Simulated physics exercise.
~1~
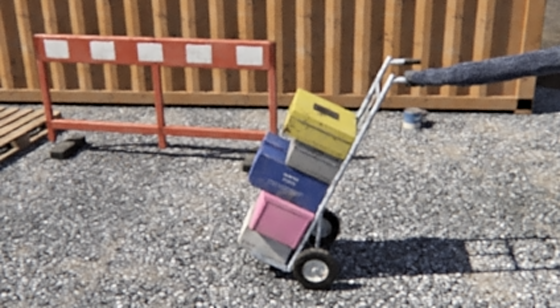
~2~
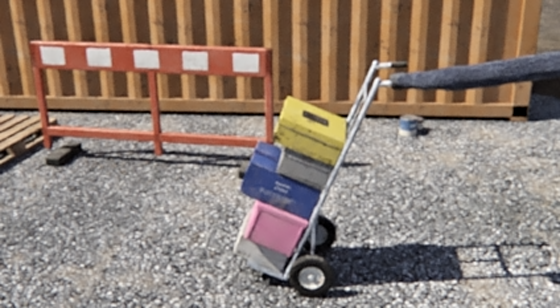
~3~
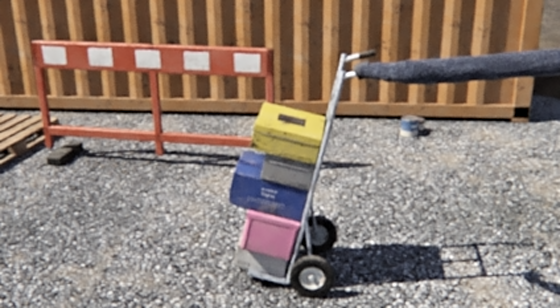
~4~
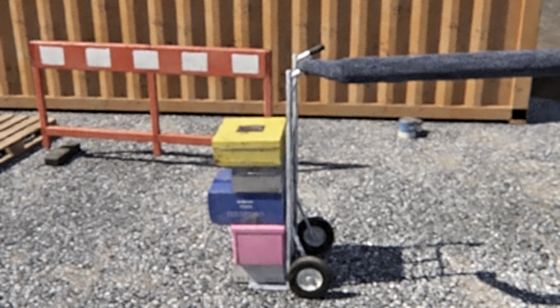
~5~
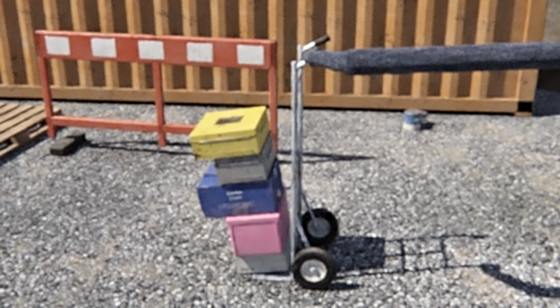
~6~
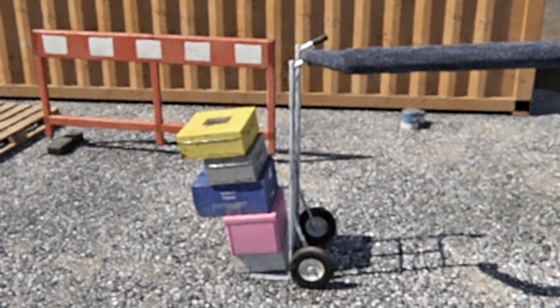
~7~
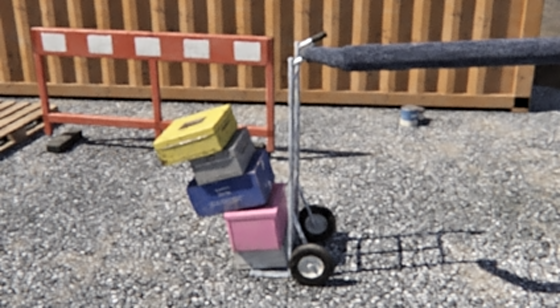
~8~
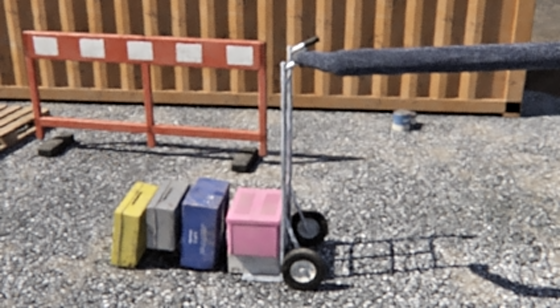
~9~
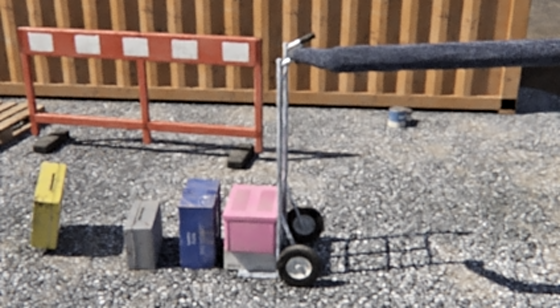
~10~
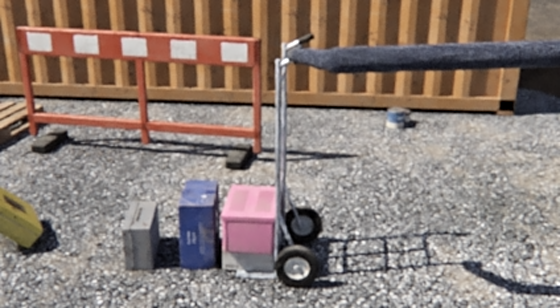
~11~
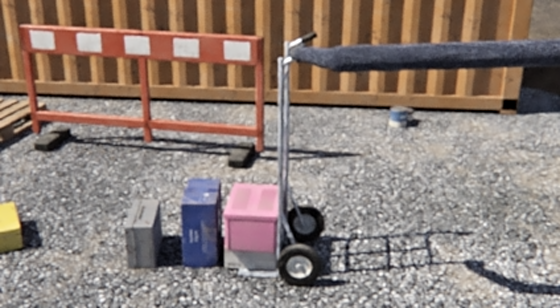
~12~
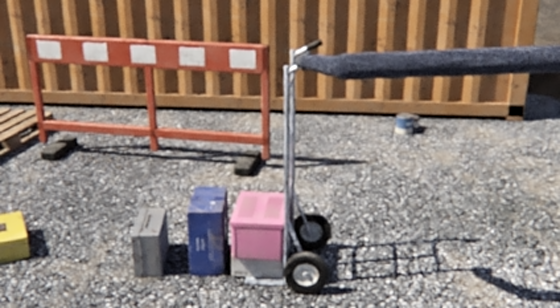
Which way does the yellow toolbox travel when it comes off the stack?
It moves to the left, falling away from the truck and tumbling across the gravel toward the left edge of the view.
